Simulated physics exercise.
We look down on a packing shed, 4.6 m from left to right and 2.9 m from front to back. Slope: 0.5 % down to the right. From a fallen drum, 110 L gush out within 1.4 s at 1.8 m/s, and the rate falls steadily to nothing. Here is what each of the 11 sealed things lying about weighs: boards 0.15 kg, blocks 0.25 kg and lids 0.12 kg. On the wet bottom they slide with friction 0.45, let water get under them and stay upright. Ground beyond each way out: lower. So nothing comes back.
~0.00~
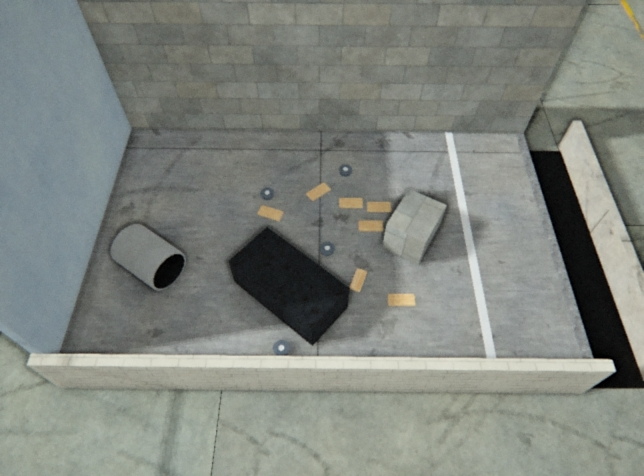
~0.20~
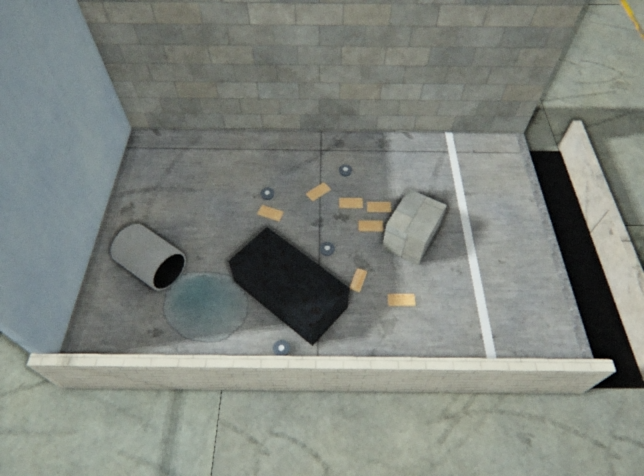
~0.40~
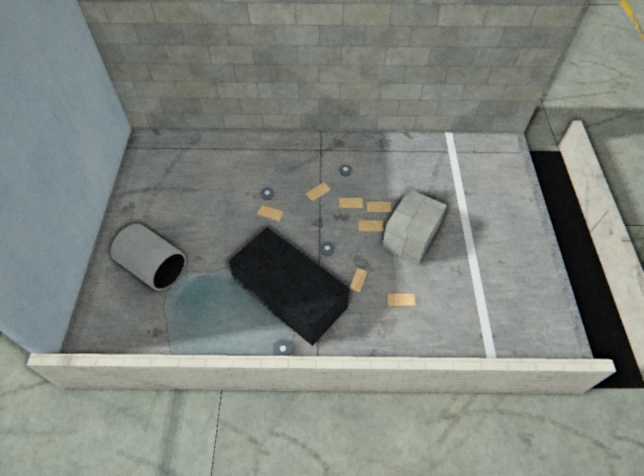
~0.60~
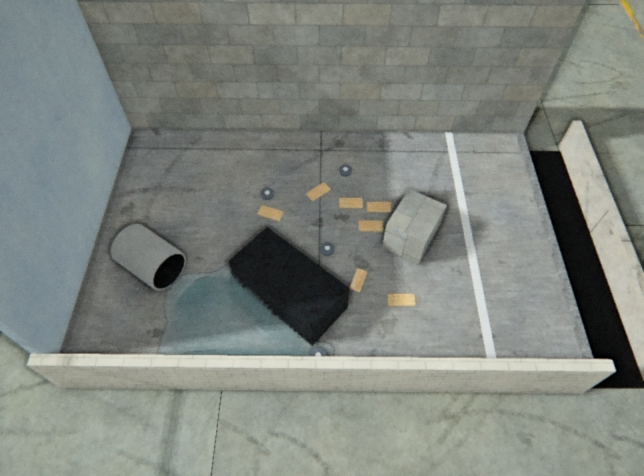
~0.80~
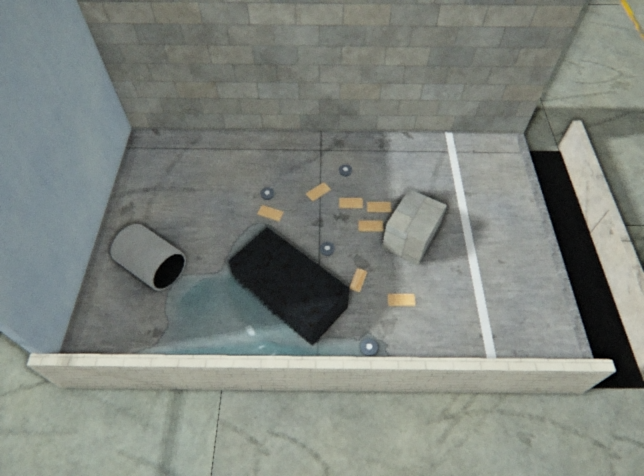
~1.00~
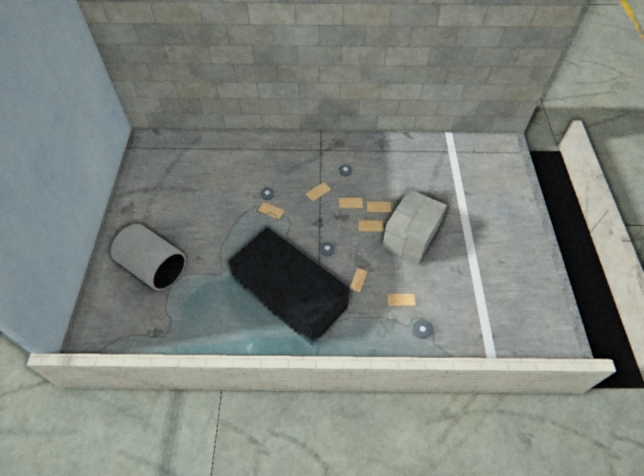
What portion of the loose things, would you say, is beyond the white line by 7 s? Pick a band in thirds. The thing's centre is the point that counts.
Band: Under a third.
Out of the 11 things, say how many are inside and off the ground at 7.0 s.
I get 0.
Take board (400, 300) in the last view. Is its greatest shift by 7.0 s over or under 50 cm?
It goes above it.
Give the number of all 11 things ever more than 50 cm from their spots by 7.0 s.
Count: 4.
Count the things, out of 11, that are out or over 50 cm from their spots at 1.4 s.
It comes to 1.
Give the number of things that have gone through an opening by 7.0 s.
I count 1.
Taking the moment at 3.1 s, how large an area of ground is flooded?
About 5.5 m2.
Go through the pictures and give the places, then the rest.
In the first frame, a lid at (281, 348), on the bottom; a board at (270, 213), on the bottom; 0.0 m2 under water; 0 of 11 have shifted.
In the second frame, a lid at (281, 348) rests on the ground; a board at (270, 213), on the bottom; 0.4 m2 under water; 0 of 11 have shifted.
In the third frame, a lid at (283, 349) rests on the ground; a board at (270, 213), on the bottom; 0.8 m2 under water; 0 of 11 have shifted.
In the fourth frame, a lid at (318, 356), afloat, 33 cm from its start; a board at (270, 213) rests on the ground; 1.0 m2 under water; 1 of 11 have shifted.
In the fifth frame, a lid at (369, 347) floats, 77 cm from its start; a board at (270, 213) rests on the ground; water covers 1.2 m2; 1 of 11 have shifted.
In the sixth frame, a lid at (422, 329), on the bottom, 127 cm from its start; a board at (271, 211) rests on the ground; water covers 1.7 m2; 1 of 11 have shifted.
After 1.4 s 1 of 11 are over the mark; 0 afloat.
After 3.1 s 1 of 11 are over the mark; 1 afloat.
After 4.9 s 2 of 11 are over the mark; 0 afloat.
After 7.0 s 2 of 11 are over the mark; 0 afloat.
